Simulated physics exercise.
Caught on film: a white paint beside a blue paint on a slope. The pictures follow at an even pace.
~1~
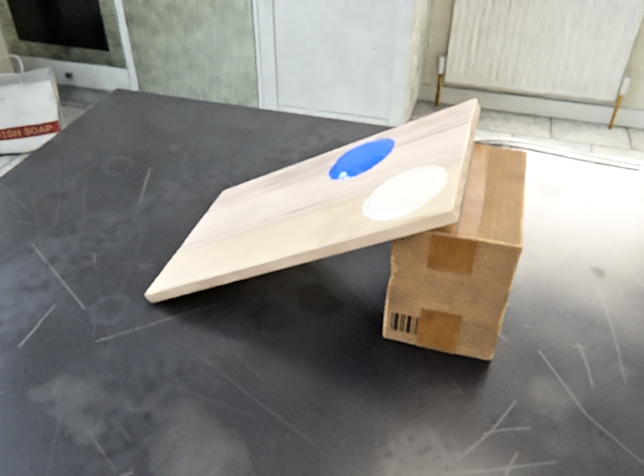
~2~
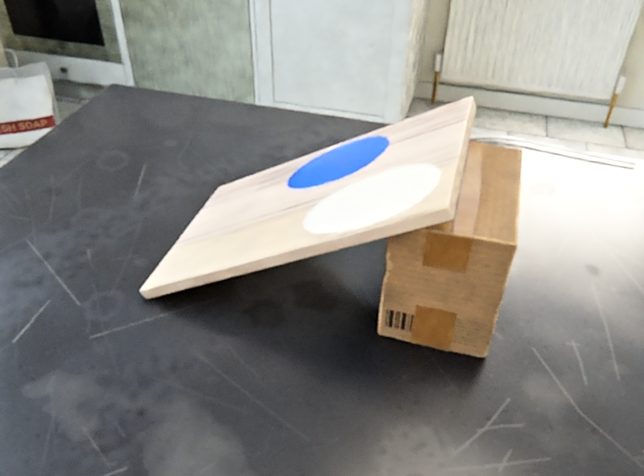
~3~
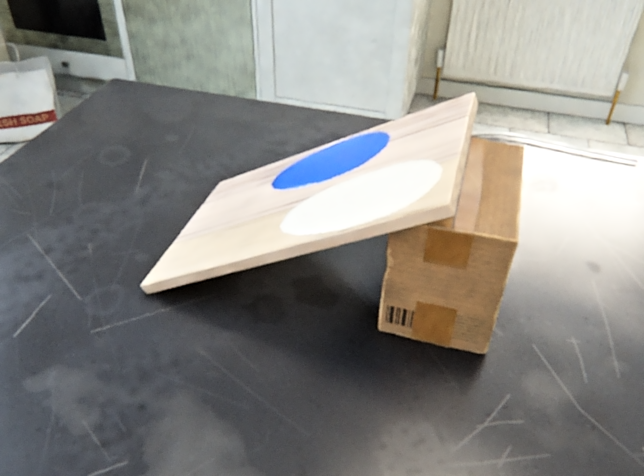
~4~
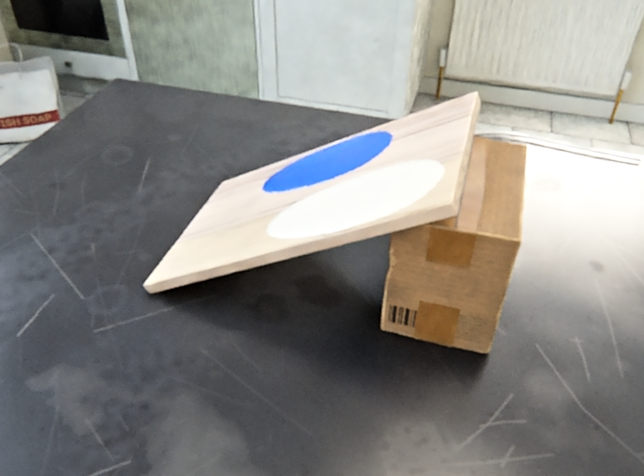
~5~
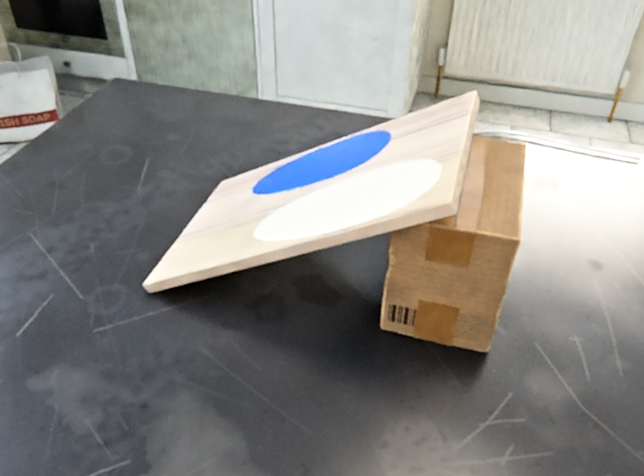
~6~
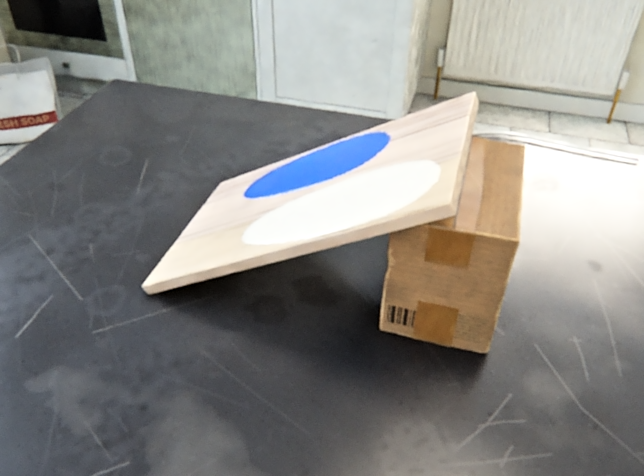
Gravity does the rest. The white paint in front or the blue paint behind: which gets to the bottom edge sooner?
First at the edge is the back one.
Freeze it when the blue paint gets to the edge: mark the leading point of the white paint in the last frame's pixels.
Roughly at (195, 245).
Next, the white paint is three quarters of the way down; the blue paint is close to the edge.
Finally, the white paint is close to the edge; the blue paint is at the low edge.
